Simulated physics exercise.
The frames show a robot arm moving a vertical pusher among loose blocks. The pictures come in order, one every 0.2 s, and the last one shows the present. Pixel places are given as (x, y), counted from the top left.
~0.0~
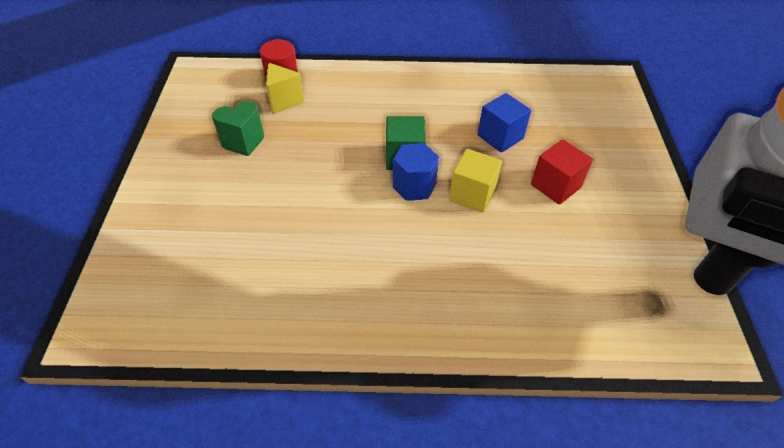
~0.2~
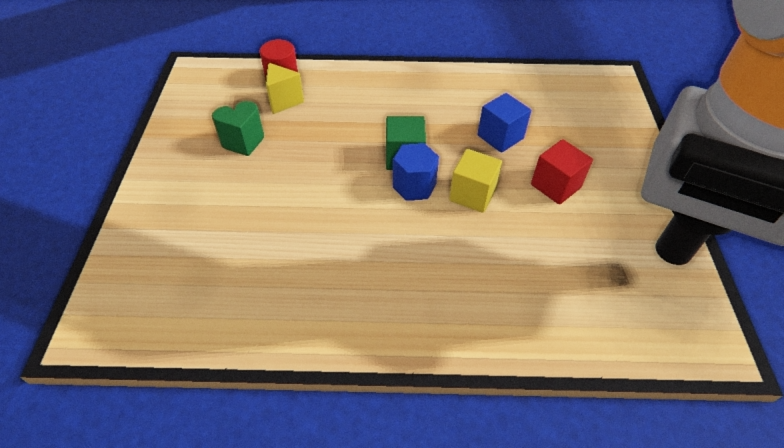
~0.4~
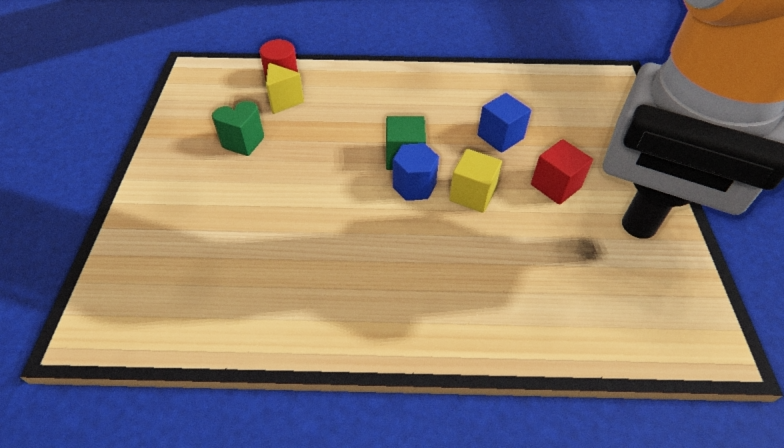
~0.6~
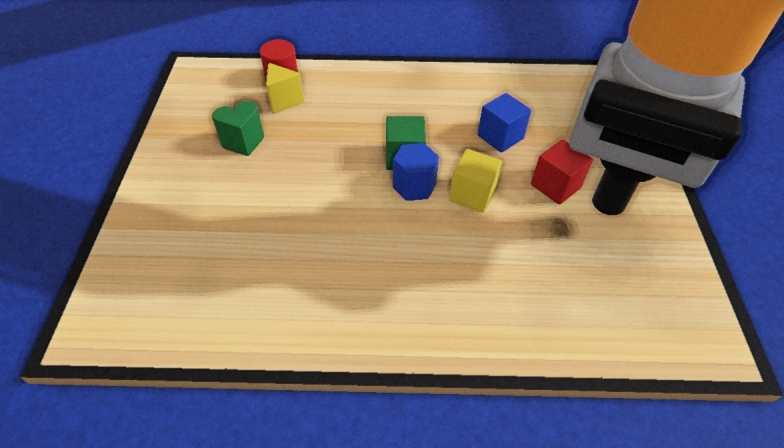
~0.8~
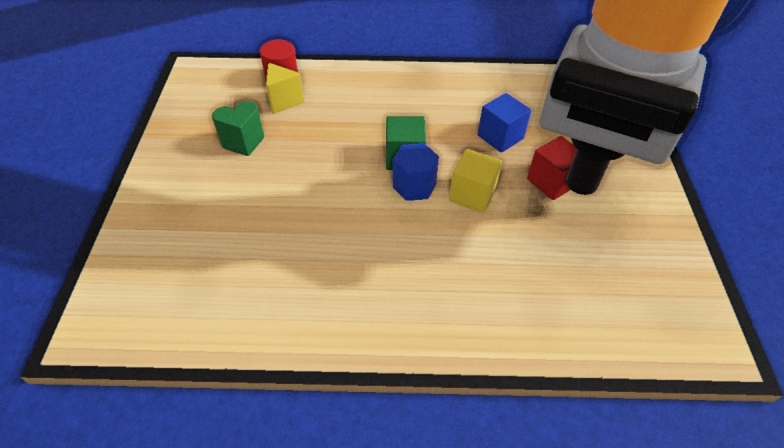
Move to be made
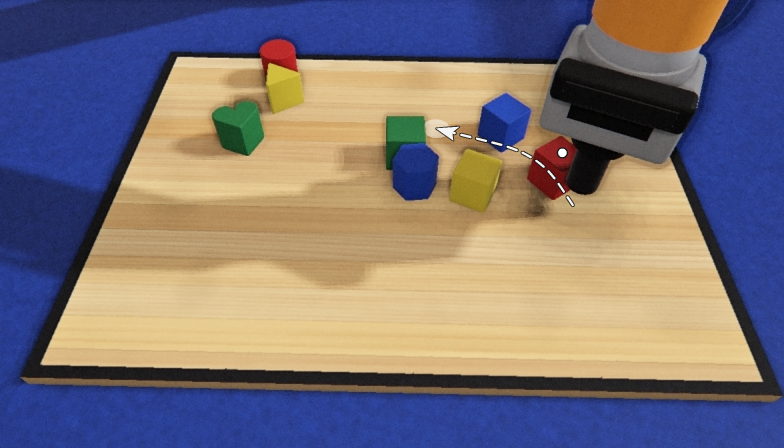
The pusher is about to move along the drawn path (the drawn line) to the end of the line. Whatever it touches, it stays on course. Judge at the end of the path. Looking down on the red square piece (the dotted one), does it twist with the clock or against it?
From above, it turns clockwise.
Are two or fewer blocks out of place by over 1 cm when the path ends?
Yes, it checks out.
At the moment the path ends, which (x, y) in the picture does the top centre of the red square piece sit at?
So, by the moment the path ends, you'll find the top centre of the red square piece at (456, 82).
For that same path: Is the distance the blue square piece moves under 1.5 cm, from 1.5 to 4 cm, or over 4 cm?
The blue square piece ends up quite far away, over 4 cm.
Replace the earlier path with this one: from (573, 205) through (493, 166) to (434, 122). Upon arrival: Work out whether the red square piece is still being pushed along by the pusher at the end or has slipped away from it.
In the end it is beside or behind the pusher.
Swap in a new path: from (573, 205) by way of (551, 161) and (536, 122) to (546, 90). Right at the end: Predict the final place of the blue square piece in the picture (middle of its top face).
Its top centre is at about (477, 88).
The drawn path runs from (573, 205) through (540, 164) and (490, 142) to (436, 129); the dot is on the red square piece.
The first path, step by step. One third of the way, pusher (547, 142); blue square piece (496, 99); red square piece (528, 114).
Two thirds of the way, pusher (493, 120); blue square piece (464, 72), turned 25° clockwise; red square piece (484, 92), turned 25° clockwise.
At the end, pusher (438, 107); green square piece not moved; blue square piece (457, 61), turned 60° clockwise; red square piece (456, 82), turned 55° clockwise.
